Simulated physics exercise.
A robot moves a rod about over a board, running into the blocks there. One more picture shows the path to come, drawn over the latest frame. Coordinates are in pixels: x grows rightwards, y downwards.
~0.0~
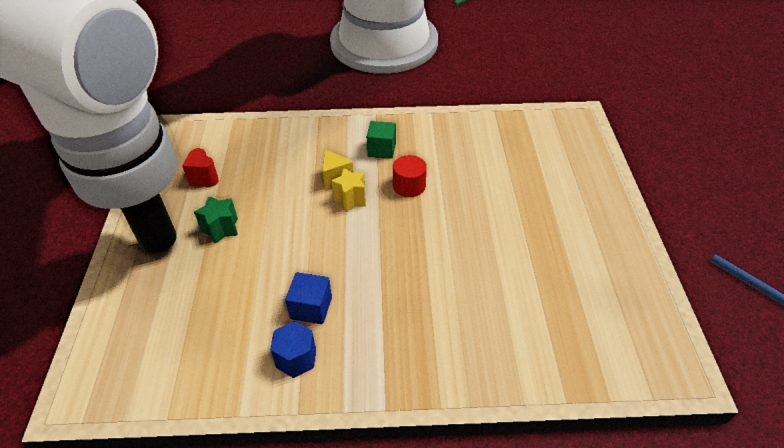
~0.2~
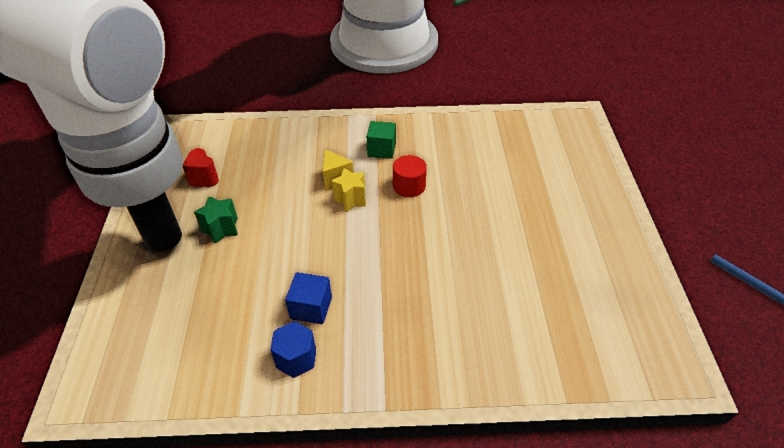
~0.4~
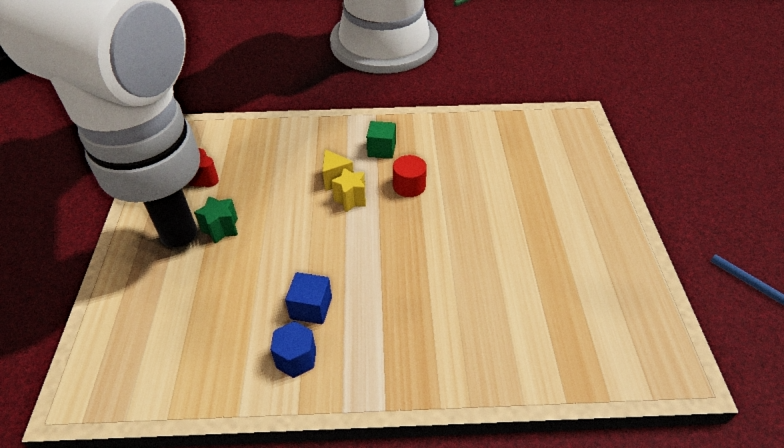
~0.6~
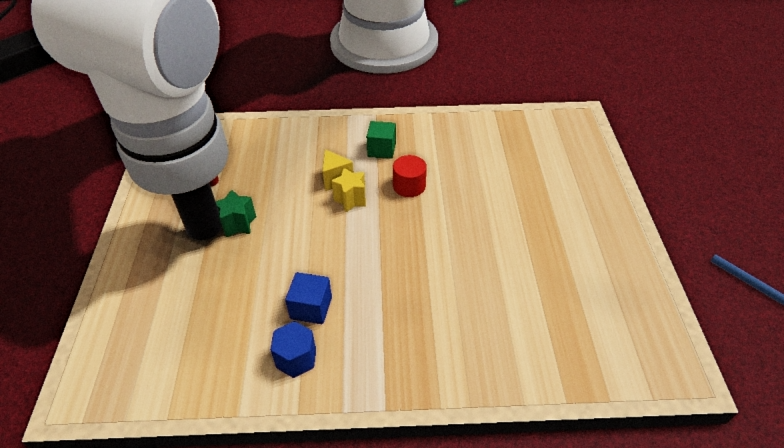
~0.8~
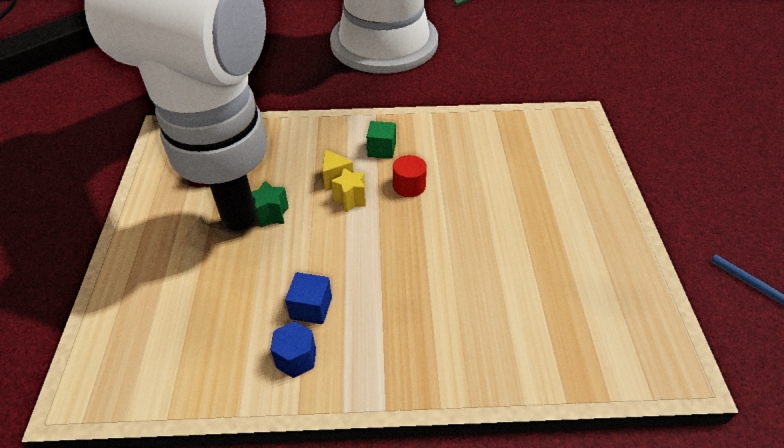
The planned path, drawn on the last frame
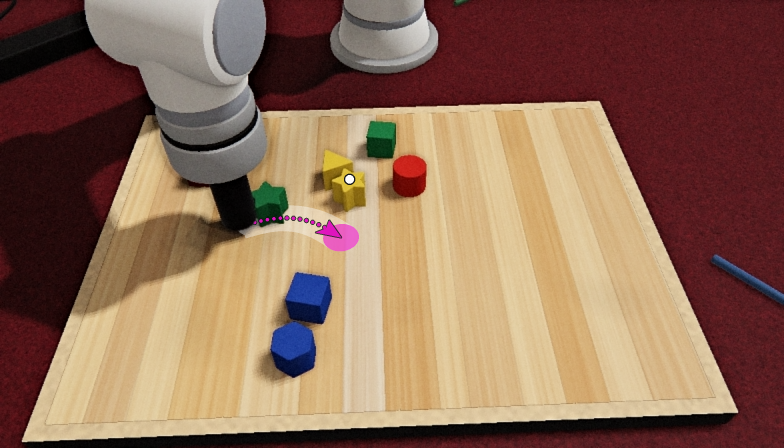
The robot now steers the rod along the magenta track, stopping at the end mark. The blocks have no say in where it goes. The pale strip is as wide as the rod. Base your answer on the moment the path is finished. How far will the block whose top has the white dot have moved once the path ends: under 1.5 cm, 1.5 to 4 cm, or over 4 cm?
Overall it shifts less than 1.5 cm.
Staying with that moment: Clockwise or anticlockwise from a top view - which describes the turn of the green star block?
It rotates counterclockwise.
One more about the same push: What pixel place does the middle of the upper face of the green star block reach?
Near (325, 182).
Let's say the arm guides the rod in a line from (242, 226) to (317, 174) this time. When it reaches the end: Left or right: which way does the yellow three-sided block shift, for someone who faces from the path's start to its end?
Well, taking the path from its start to its end as straight ahead, the yellow three-sided block moves to the right.
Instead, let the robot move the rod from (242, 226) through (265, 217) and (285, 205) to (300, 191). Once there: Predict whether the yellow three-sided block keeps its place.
It is shoved along.
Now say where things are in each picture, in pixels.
Lower end of the rod (159, 241), tops of blocks, green star block (215, 209), yellow three-sided block (334, 160), yellow star block (350, 179), in the first frame.
Rod (164, 240), blocks as before, in the second frame.
Rod (180, 235), blocks as before, in the third frame.
Rod (205, 228), green star block (232, 204), in the fourth frame.
Rod (240, 219), green star block (266, 194), yellow three-sided block (334, 160), yellow star block (350, 179), in the fifth frame.
The drawn path runs from (242, 226) by way of (278, 218) and (312, 222) to (341, 237); the dot is on the yellow star block.
What follows on the original path. One third of the way, rod (277, 211); green star block (302, 185).
Two thirds of the way, rod (313, 216); green star block (324, 181), turned 40° anticlockwise; yellow star block (354, 177).
At the end, rod (340, 231); green star block (325, 182), turned 45° anticlockwise; yellow three-sided block not moved; yellow star block (355, 177).
